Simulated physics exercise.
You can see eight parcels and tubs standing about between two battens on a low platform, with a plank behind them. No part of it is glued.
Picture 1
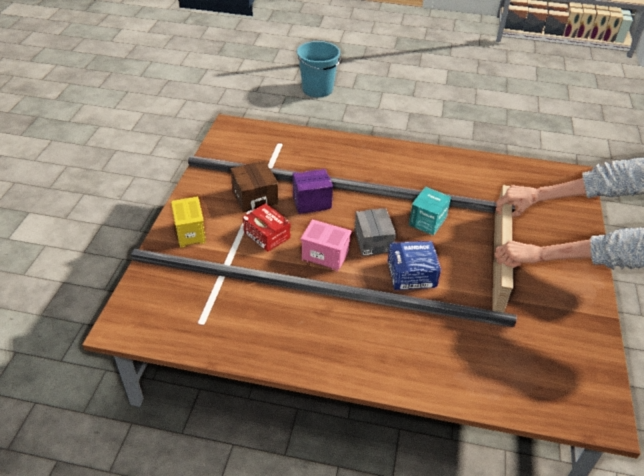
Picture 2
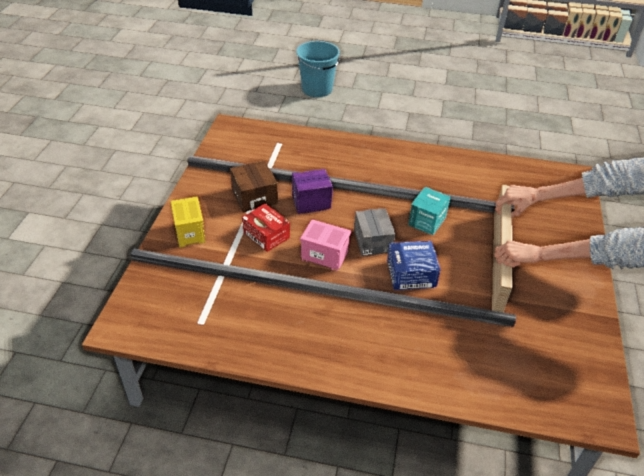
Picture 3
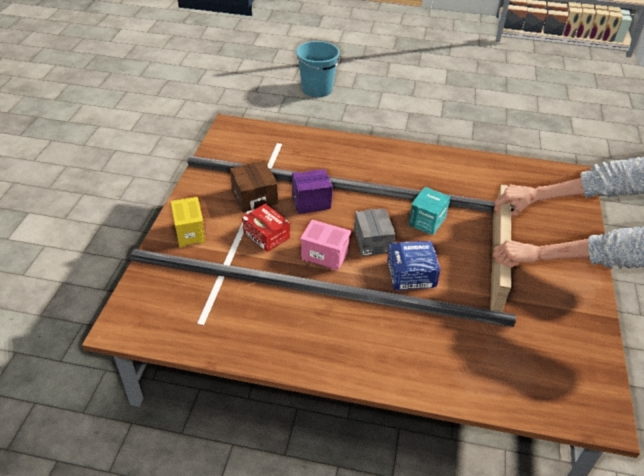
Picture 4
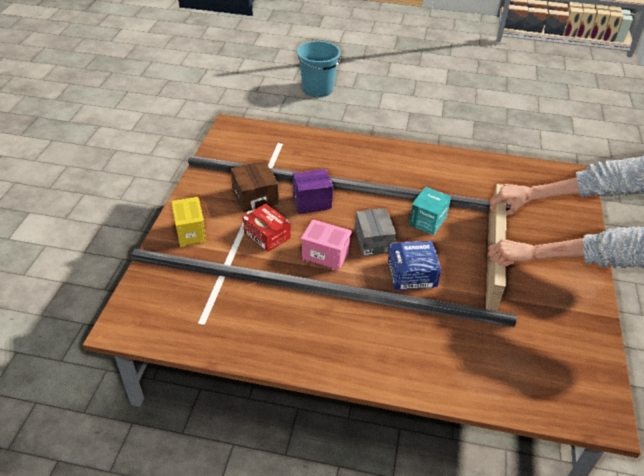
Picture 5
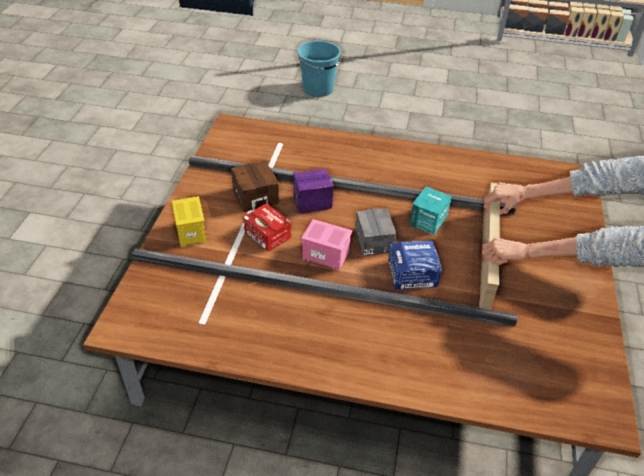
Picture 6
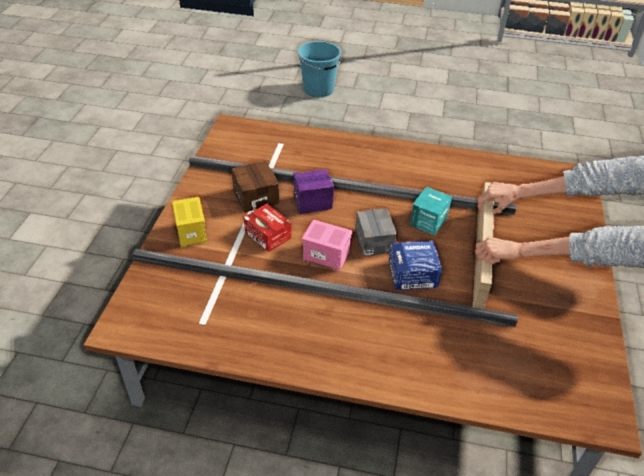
Two hands gripped a wooden plank and slid it slightly left between two dark rails on a wooden table, while the eight colourful boxes in front of it stayed practically still.
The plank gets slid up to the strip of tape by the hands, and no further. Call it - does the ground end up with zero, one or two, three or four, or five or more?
The ground ends up with one or two.
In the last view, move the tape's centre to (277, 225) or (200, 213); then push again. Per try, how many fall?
The first gives 0 and the second gives 5.
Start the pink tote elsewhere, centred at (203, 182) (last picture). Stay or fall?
From there it falls.
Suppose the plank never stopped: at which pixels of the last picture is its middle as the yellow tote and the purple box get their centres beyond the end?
Middle approx. at (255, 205), then approx. at (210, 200).
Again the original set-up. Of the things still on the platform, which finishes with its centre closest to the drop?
The brown parcel winds up nearest.
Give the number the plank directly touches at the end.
The count in contact is 2.
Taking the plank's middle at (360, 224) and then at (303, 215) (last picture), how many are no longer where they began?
Respectively 5 and 7.
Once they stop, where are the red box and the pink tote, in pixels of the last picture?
Roughly (183, 202) for the first and roughly (176, 225) for the second.
Early on, none off yet; yellow tote at rest near (190, 222); brown parcel at rest near (255, 186); red box at rest near (268, 228).
A while later, none off yet; yellow tote at rest near (190, 222); brown parcel at rest near (255, 186); red box travelled about its own width near (246, 220).
Further along, none off yet; yellow tote travelled a little near (182, 220); brown parcel travelled about its own width near (218, 177); red box travelled about its own width near (221, 208).
Finally, the number that fall off is one or two; lost, yellow tote.
